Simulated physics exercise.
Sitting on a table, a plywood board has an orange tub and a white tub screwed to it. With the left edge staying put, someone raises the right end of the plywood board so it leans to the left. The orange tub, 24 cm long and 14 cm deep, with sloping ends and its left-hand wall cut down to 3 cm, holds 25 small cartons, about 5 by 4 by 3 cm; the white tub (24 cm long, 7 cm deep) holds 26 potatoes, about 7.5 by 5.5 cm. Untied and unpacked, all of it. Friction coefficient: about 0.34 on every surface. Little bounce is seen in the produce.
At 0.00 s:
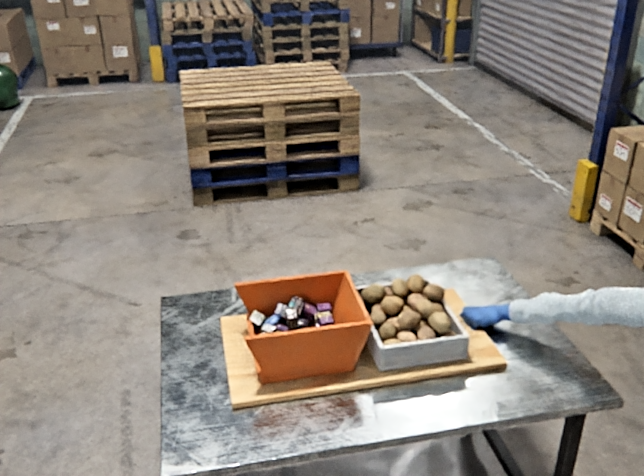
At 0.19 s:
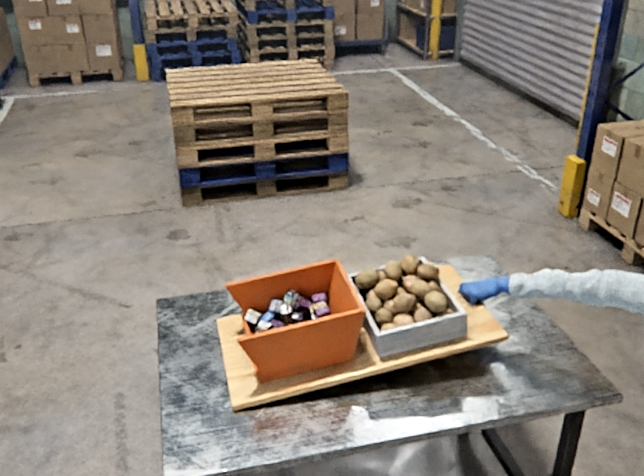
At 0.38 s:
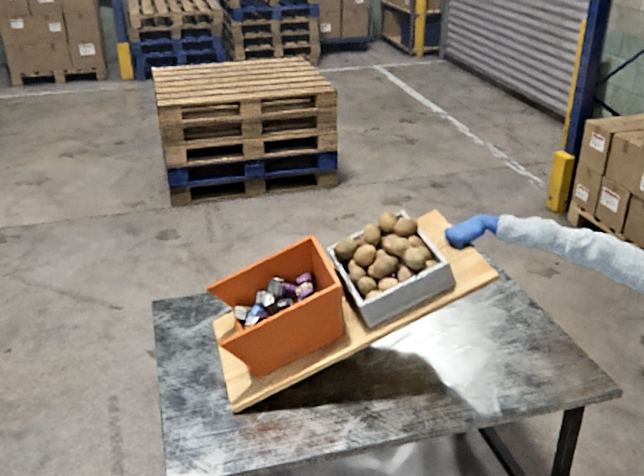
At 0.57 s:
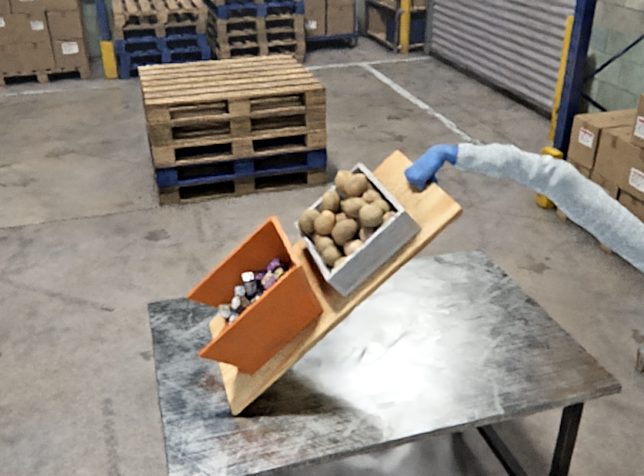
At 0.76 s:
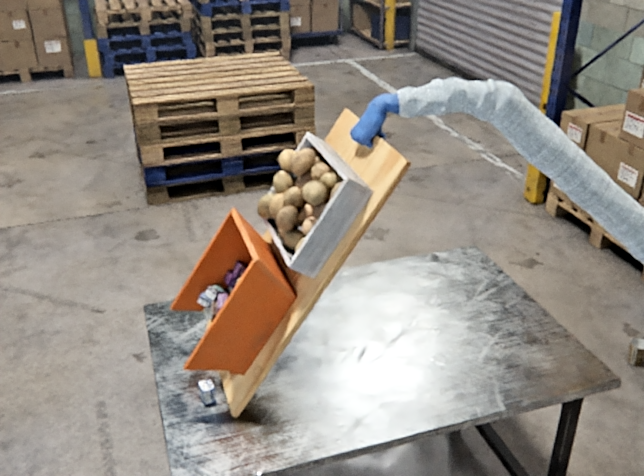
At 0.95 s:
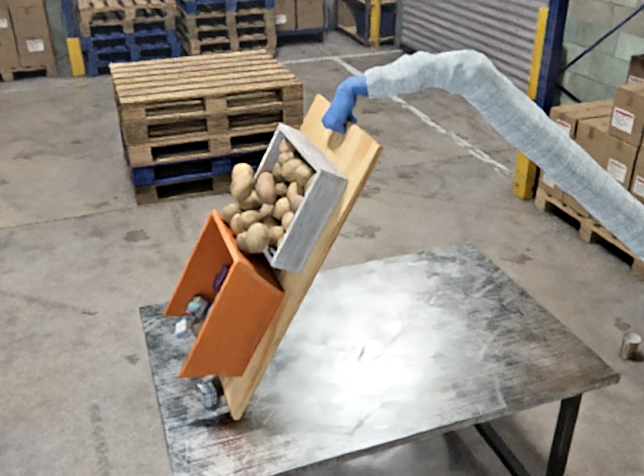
In a warehouse, a gloved hand steadily raises a board's right end, and small cartons leave the orange tub.
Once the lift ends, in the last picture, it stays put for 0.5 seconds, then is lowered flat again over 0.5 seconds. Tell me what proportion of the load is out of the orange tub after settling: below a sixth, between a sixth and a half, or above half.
Probably from one sixth up to half of the pieces get out.
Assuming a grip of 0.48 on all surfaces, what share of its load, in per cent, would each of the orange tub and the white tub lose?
Orange tub 70, white tub 50 per cent.
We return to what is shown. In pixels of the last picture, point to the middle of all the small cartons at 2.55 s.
Roughly (265, 350).
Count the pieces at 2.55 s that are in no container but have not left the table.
Around 12 of them.
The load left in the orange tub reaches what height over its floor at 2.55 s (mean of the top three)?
5 cm, more or less.
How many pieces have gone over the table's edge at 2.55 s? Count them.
Number of pieces - roughly 6.
After 1.21 s, tilt 61°; orange tub 17 in, 8 out and white tub 22 in, 4 out.
After 1.53 s, tilt 57°; orange tub 15 in, 10 out and white tub 22 in, 4 out.
After 1.98 s, tilt 0°; orange tub 15 in, 10 out and white tub 18 in, 8 out.
Final count (at 2.55 s), orange tub 15 in, 10 out and white tub 18 in, 8 out. Asked share, 10 of 25, 40 per cent.
